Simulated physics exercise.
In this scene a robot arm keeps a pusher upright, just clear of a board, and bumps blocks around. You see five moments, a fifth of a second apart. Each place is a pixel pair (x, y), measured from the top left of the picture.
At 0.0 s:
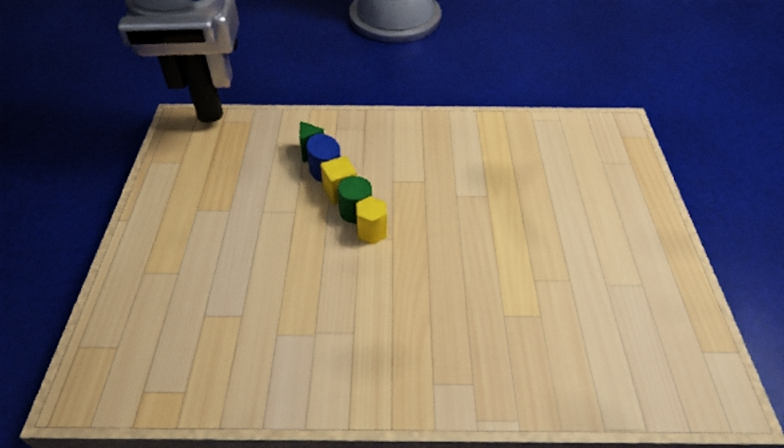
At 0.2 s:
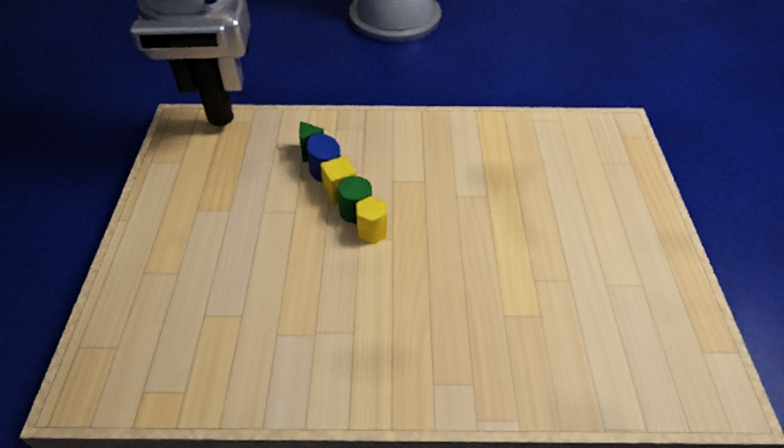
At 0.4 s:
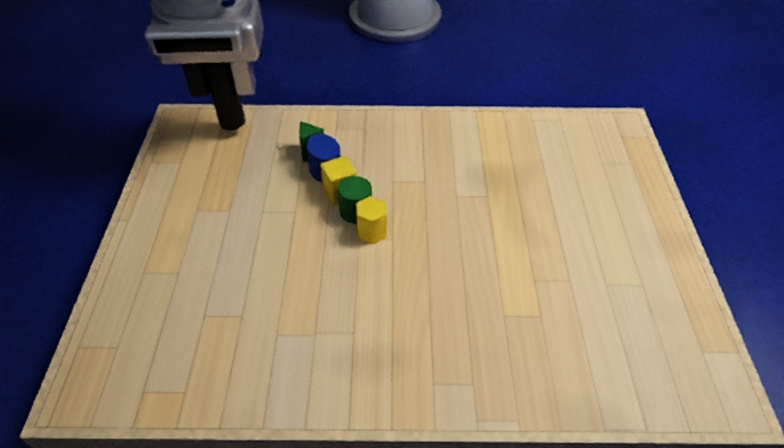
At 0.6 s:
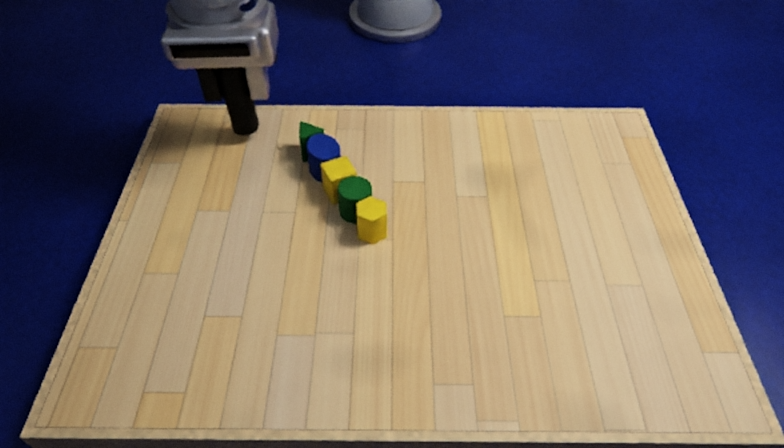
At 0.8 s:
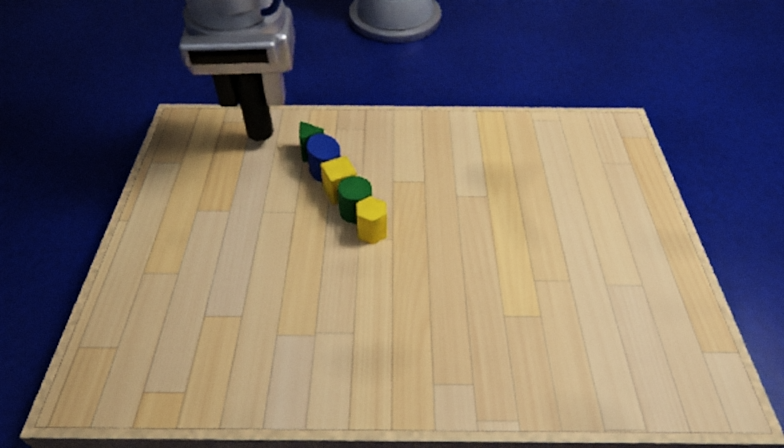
At the start, a robotic arm holds a dark pusher near the upper left corner of a wooden board, where five green, blue and yellow blocks sit in a diagonal line. The pusher slides steadily right and slightly nearer the viewer, closing on the green triangular block, while every block stays still.
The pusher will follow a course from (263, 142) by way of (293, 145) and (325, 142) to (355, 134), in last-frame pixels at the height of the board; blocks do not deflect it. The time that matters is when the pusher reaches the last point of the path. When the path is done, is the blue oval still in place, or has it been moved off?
The push misses it.
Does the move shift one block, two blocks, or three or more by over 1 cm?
Blocks displaced: 1.
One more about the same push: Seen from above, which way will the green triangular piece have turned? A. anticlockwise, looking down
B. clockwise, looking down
I choose B.
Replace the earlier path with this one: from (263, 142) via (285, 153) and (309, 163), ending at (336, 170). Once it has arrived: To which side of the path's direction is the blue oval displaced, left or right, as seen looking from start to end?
The shift is leftward.
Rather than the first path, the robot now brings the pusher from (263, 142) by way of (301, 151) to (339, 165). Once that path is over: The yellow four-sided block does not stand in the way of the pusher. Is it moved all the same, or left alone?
Moved.
On the path given first. One third of the way, pusher at (293, 135); nothing pushed yet.
Two thirds of the way, pusher at (325, 133); green triangular piece at (338, 128), turned 55° clockwise.
At the end, pusher at (354, 125); green triangular piece at (343, 129), turned 70° clockwise; blue oval in place.
